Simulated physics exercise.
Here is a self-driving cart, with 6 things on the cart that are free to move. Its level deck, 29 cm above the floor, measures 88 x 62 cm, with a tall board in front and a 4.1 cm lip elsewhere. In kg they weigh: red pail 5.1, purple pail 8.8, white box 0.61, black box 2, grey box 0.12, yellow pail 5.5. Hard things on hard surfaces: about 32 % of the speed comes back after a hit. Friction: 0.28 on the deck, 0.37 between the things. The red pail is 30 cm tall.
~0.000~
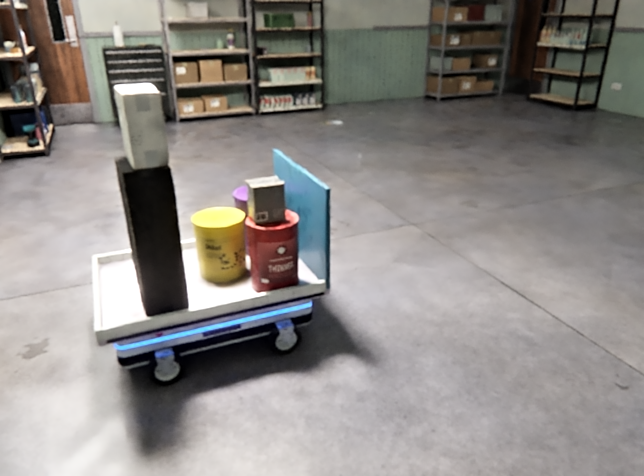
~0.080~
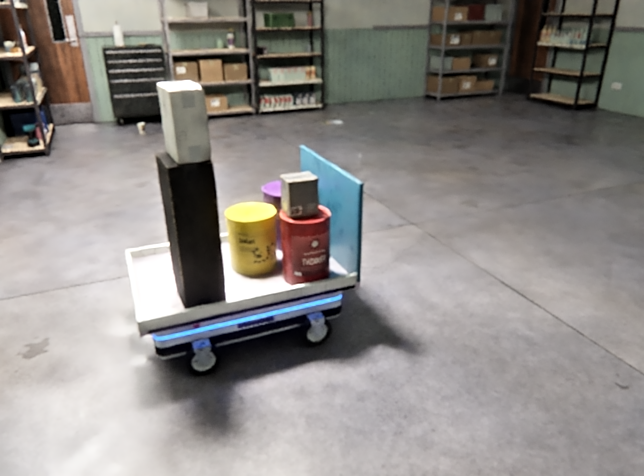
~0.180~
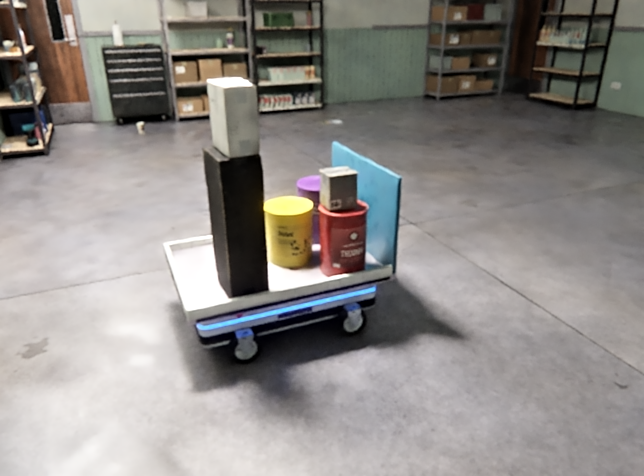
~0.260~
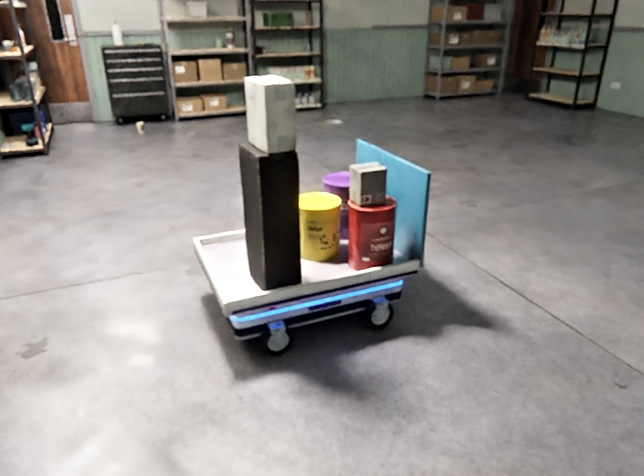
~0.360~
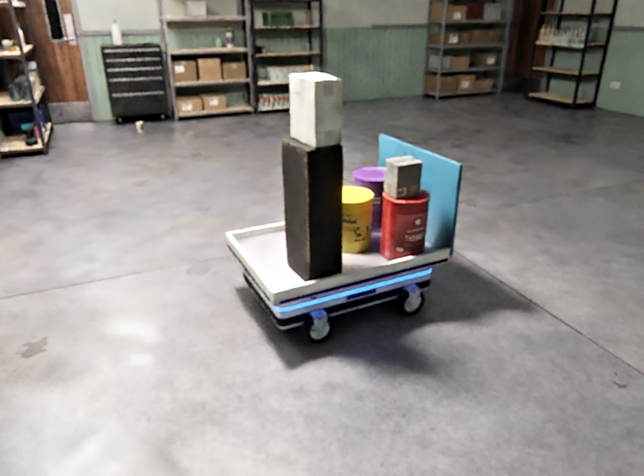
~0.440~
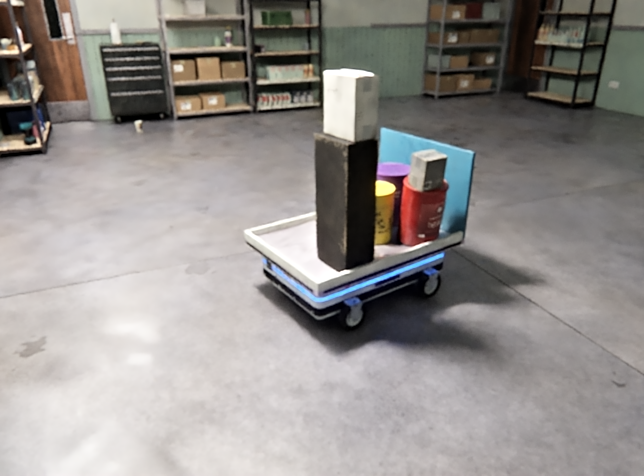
In a storeroom with a grey floor, a low wheeled cart carrying red, yellow and purple pails and stacked boxes rolled steadily to the right, then began turning, its load shifting only slightly.
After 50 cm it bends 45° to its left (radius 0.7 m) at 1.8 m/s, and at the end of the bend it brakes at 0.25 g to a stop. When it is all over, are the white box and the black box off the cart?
The white box ends off the deck, the black box ends off the deck.
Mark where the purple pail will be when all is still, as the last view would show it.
At about (402, 140).
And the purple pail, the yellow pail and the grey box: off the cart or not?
The purple pail is still on the cart; the yellow pail ends on the cart; the grey box finishes off the cart.
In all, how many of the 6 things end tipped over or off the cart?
3 of them.
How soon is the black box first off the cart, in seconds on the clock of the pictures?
Near 0.9 s.
After 0.74 s, cart 133 cm along, turned 45°; white box and grey box now off the cart; black box leaning 17° near (424, 165); purple pail leaning 7°.
After 1.24 s, cart 194 cm along, turned 45°; black box now off the cart; yellow pail slid 16 cm; red pail slid 10 cm.
At rest (2.4 s), off the cart, white box, black box and grey box; not toppled but over 10 cm from the start, red pail and yellow pail; the last one in place, give or take 10 cm. In the last view, white box near (588, 218).
